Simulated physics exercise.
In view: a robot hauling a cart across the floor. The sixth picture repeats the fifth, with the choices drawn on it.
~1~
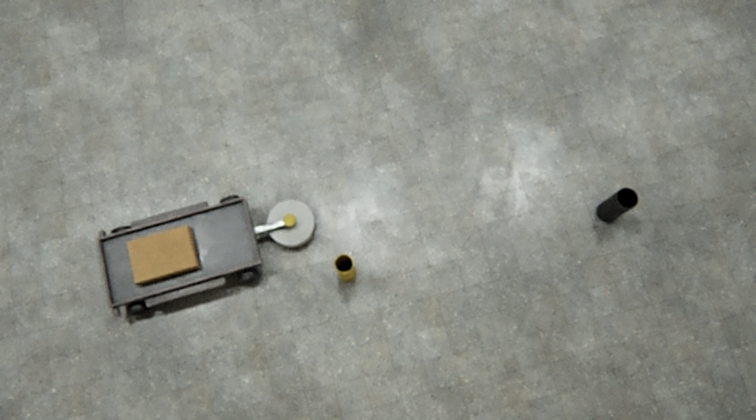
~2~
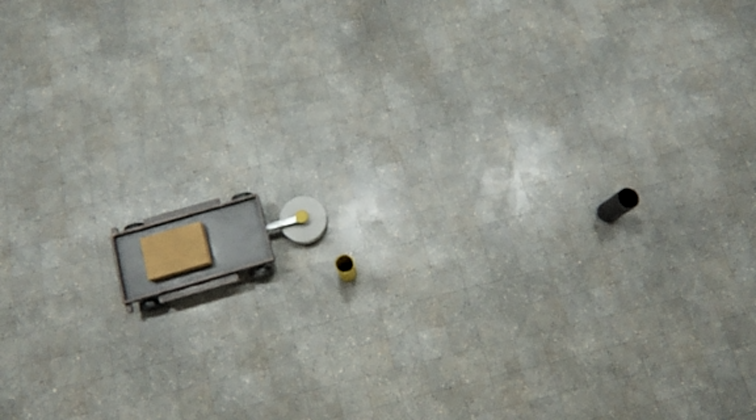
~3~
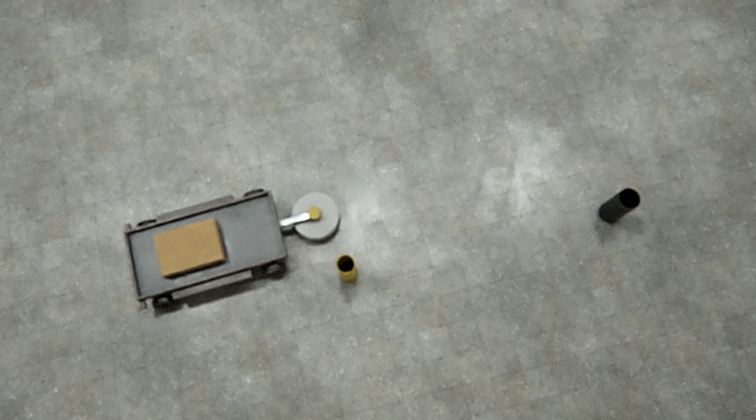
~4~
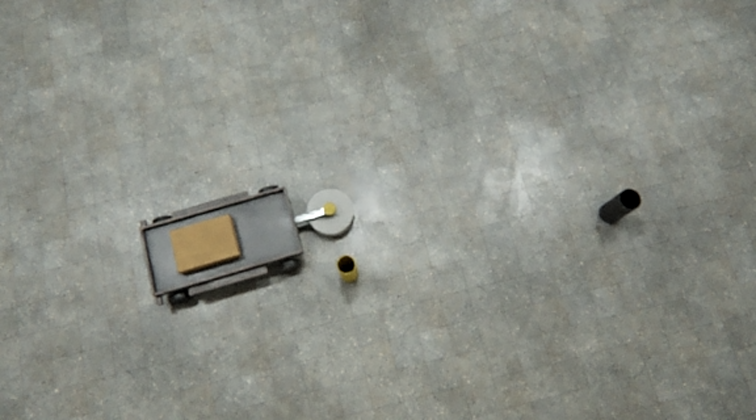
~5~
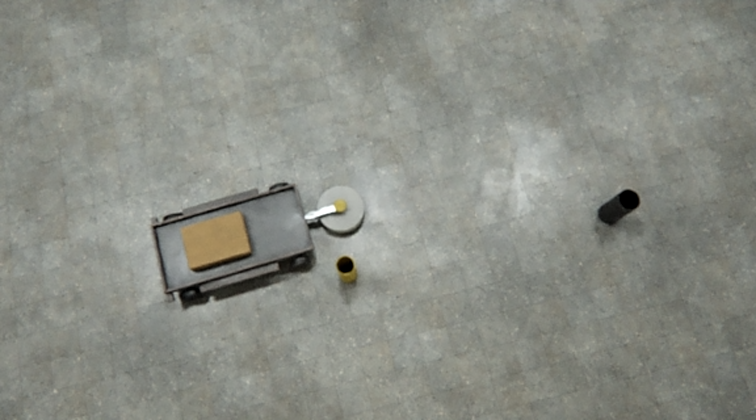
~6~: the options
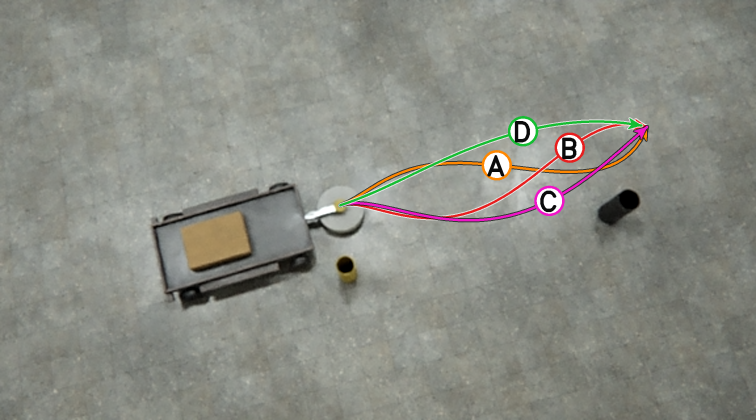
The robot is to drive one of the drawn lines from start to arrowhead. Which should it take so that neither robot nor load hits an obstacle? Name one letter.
D.
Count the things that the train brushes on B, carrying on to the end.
One.
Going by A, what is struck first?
The black post.
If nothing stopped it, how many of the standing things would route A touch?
It touches one.
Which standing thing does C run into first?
It meets the yellow post.
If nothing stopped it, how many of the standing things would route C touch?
Two.
On the marked copy, A from (340, 205) via (506, 166) to (647, 127); B from (340, 205) via (510, 193) to (647, 127); C from (340, 205) via (517, 214) to (647, 127); D from (340, 205) via (483, 144) to (642, 126).
Following D. Soon after the start, robot (445, 163), cart (346, 199).
Later, robot (547, 130), cart (451, 159).
In the end, robot (642, 132), cart (542, 138); nothing has been touched.
As for the rest, A meets the black post; B meets the yellow post; C meets the black post and yellow post.
